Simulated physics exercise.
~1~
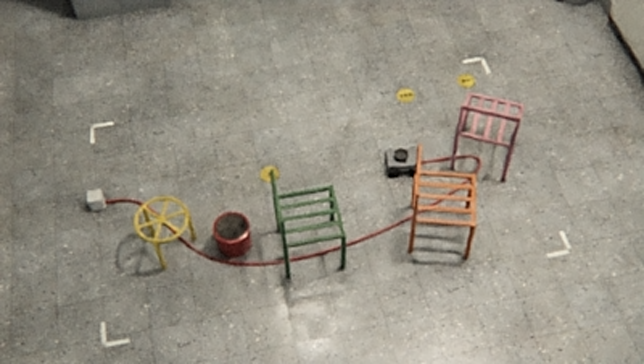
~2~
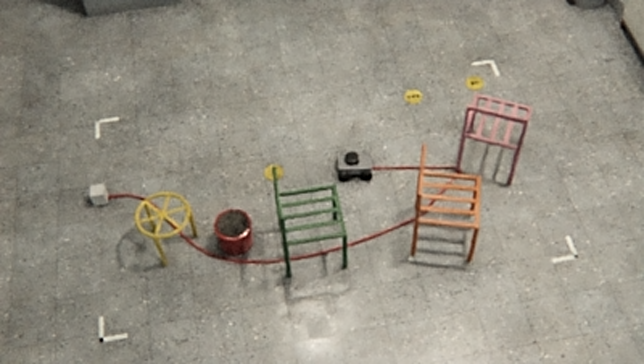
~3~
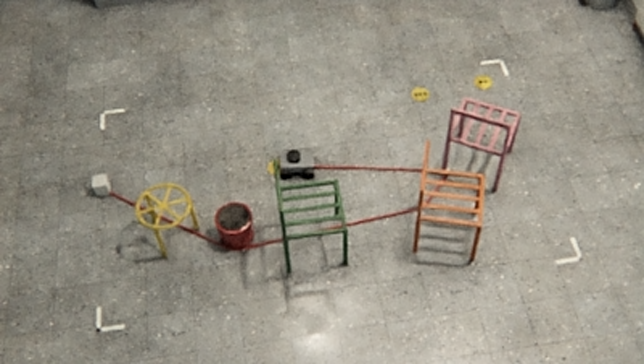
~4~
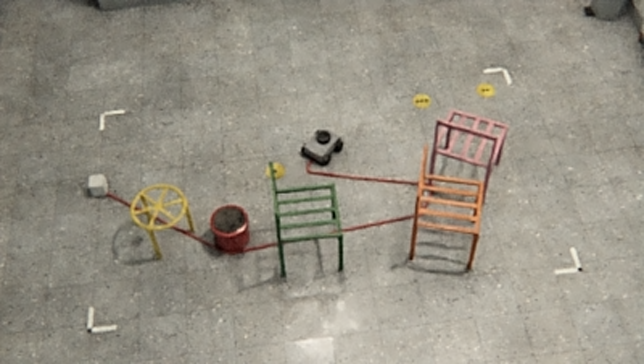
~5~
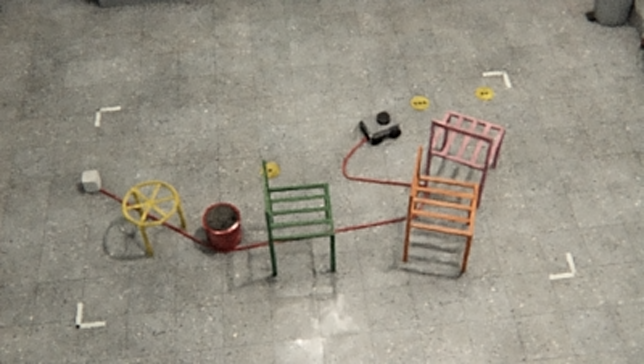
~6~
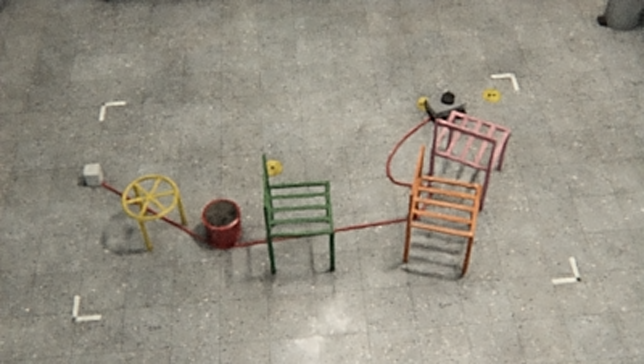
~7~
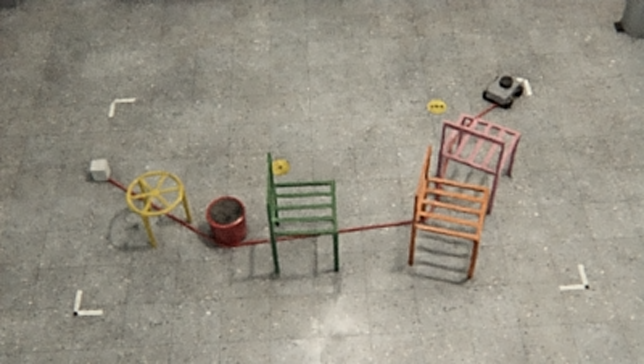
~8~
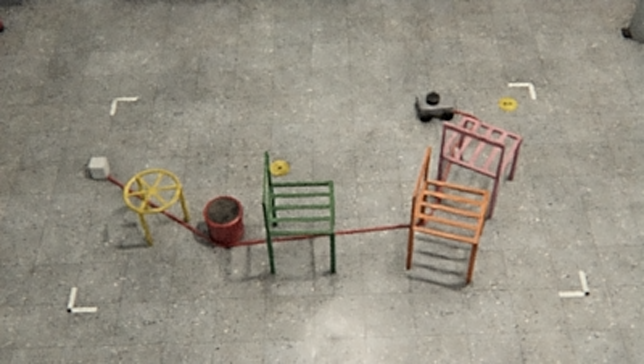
The clip opens on a grey tiled floor where a red lead runs from a small pale block past a yellow stool, a red pot, and green, orange and pink chairs to a small dark cart. The cart drives left to the yellow mark behind the green chair, and the pink chair shifts left toward the orange one. The cart then turns back and heads right and upward, the lead curving behind it, passing the middle mark and reaching the far one beyond the pink chair. Finally it moves back left and ends behind the displaced pink chair, while the other furniture and pot stay put.
